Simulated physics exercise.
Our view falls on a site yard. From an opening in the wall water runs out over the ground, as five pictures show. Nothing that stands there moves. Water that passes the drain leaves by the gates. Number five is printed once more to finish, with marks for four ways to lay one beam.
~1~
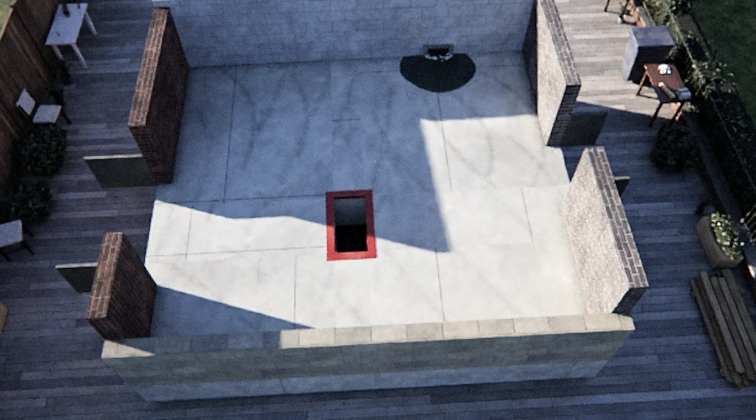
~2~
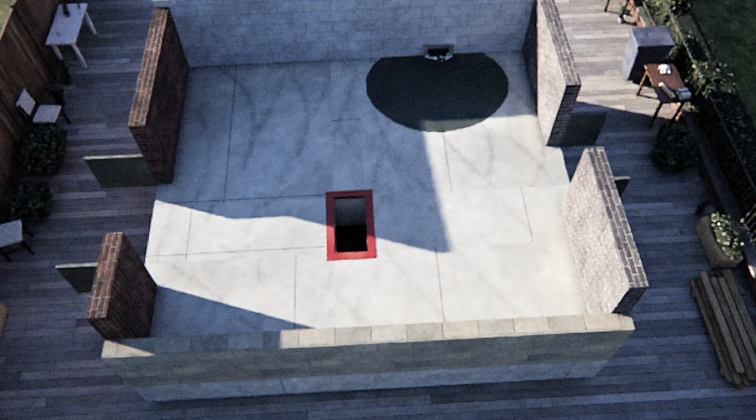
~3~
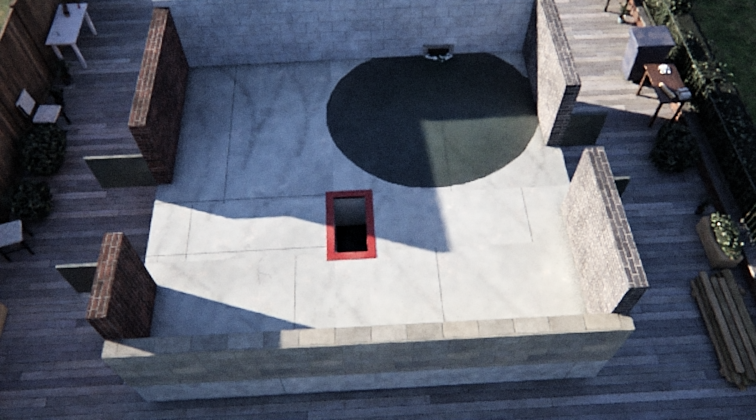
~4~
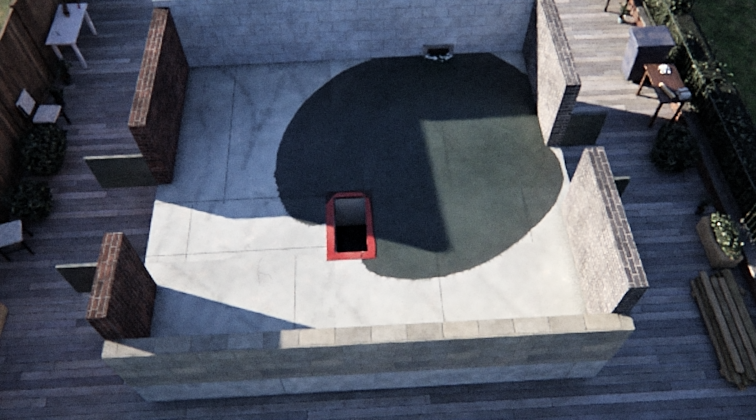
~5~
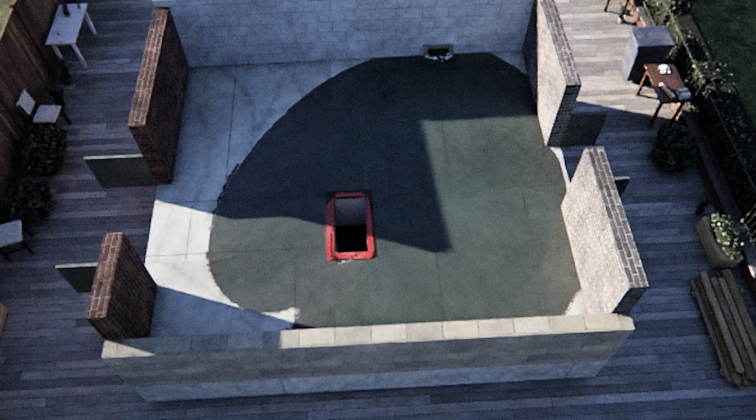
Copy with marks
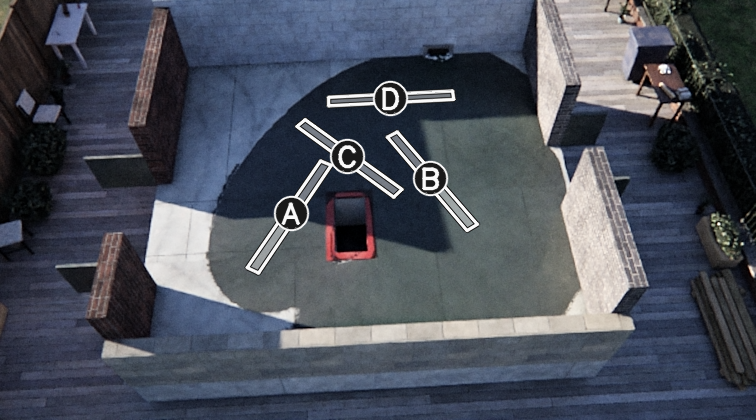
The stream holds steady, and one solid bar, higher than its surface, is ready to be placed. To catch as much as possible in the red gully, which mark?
Best: A.
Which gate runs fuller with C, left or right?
The left gate.
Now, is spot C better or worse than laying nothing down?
Worse.
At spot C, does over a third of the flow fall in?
No.
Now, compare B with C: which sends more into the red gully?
The answer is B.
In white, A from (252, 270) to (325, 163); B from (392, 134) to (472, 227); C from (301, 123) to (397, 193); D from (328, 101) to (453, 95).
If A is chosen, about 37 % of the stream goes into the red gully, about 54 % out by the gates.
If B is chosen, about 30 % of the stream goes into the red gully, about 64 % out by the gates.
If C is chosen, about 23 % of the stream goes into the red gully, about 71 % out by the gates.
If D is chosen, about 25 % of the stream goes into the red gully, about 66 % out by the gates.
